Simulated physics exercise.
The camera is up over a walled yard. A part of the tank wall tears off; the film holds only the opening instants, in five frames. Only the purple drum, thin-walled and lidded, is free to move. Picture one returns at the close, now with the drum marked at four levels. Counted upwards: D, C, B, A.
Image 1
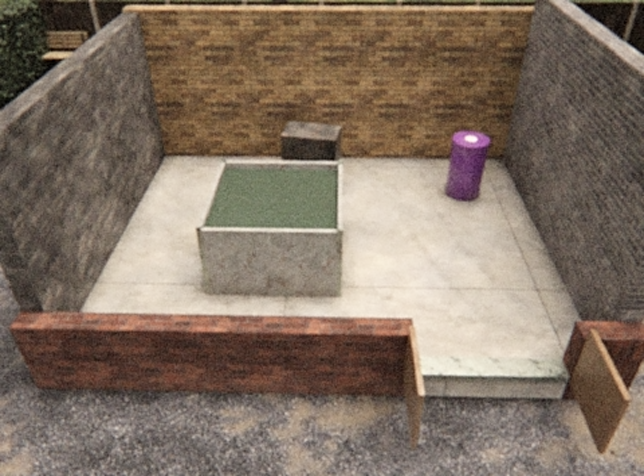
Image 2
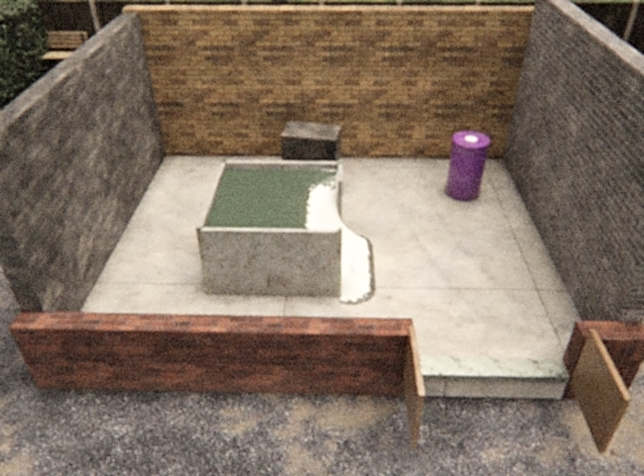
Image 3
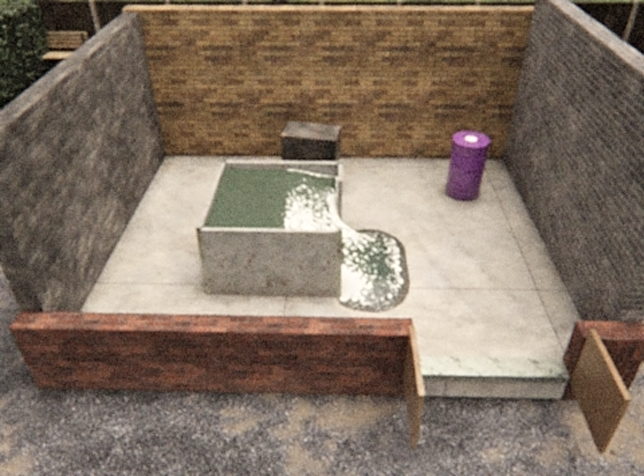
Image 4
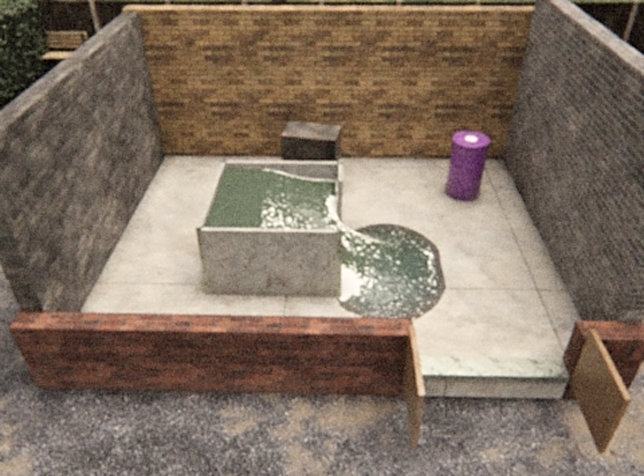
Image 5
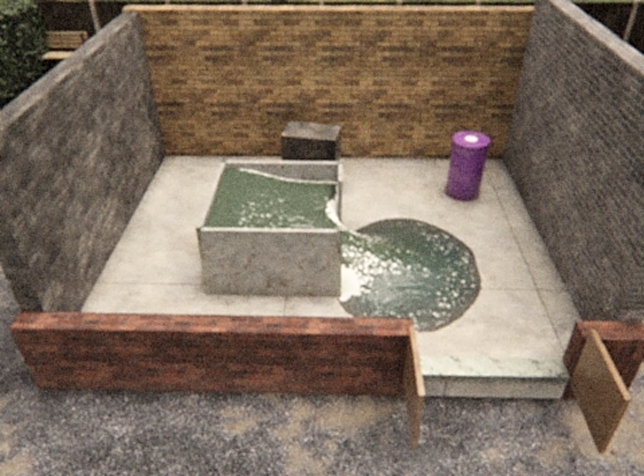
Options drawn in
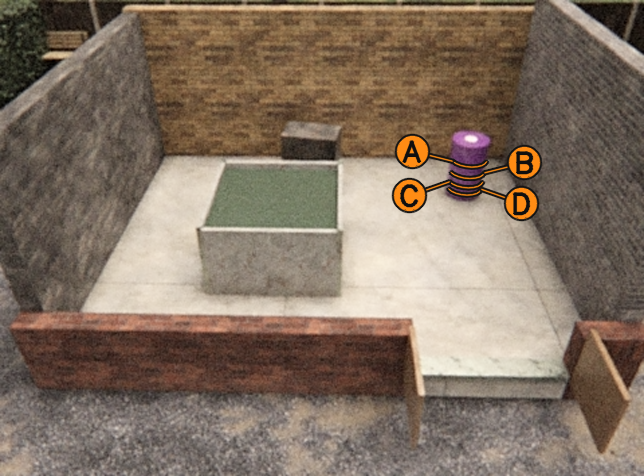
Water pours from the right side of a raised tank and spreads across the walled yard.
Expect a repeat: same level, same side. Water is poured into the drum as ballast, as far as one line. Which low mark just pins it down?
Mark C just does it.
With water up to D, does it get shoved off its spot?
Yes.
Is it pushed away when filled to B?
No, not at all.
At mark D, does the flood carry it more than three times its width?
No, it does not.
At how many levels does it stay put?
Three of the four.
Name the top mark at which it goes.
The answer is D.
In orange, A at (471, 167); B at (469, 178); C at (468, 187); D at (466, 195); from the bottom up D, C, B, A.
Choosing A, it does not move.
Choosing B, it does not move.
Choosing C, it does not move.
Choosing D, it is pushed about its own width away.
